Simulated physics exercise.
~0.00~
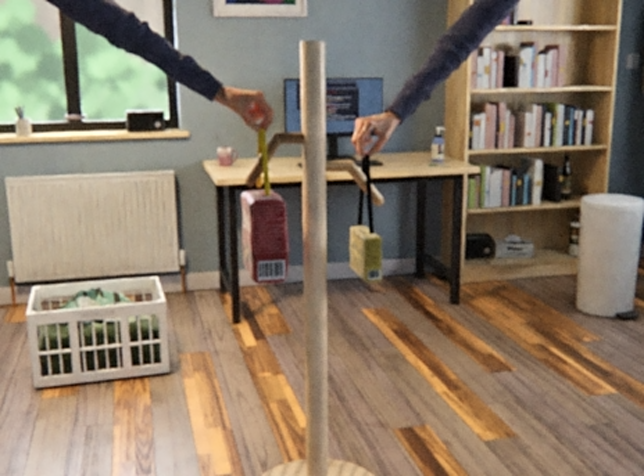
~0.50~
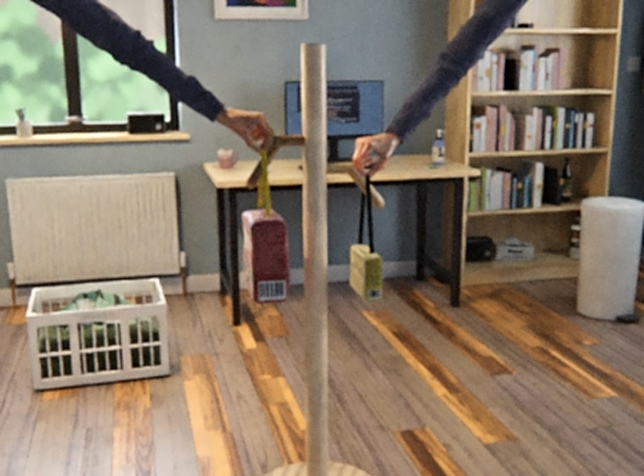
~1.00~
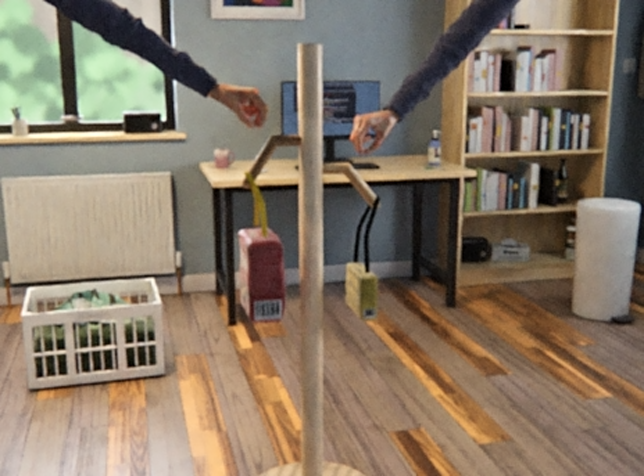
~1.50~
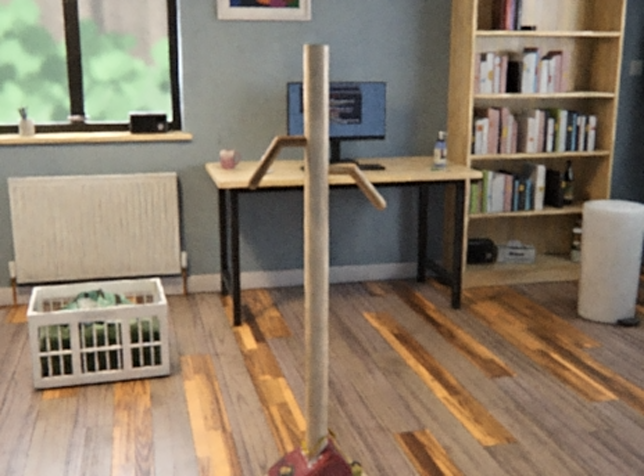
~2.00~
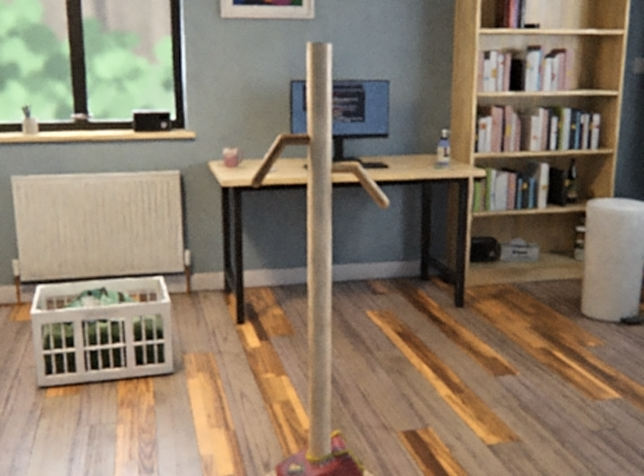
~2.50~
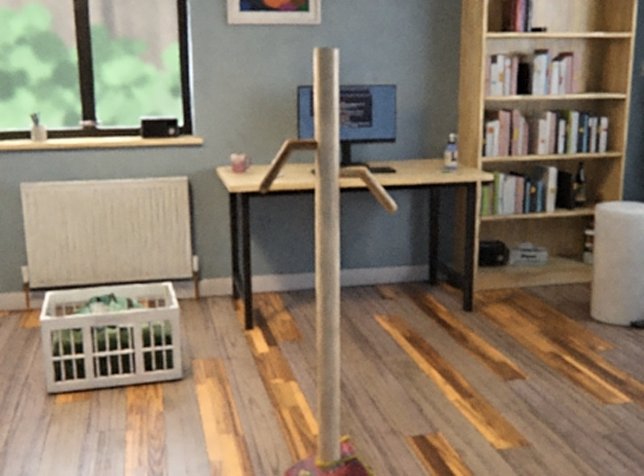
The clip opens with two hands holding a red sack and a small yellow pouch by their loops beside a wooden coat stand, with a desk and bookshelf behind. The hands lower both items together toward the stand's downward-sloping pegs, the red one on the left and the yellow one on the right. Then the hands let go and draw back as the loops slide lower along the pegs. Both items come off and drop to the foot of the stand. The red sack ends on its side on the floor, the yellow pouch down there too, leaving both pegs bare.
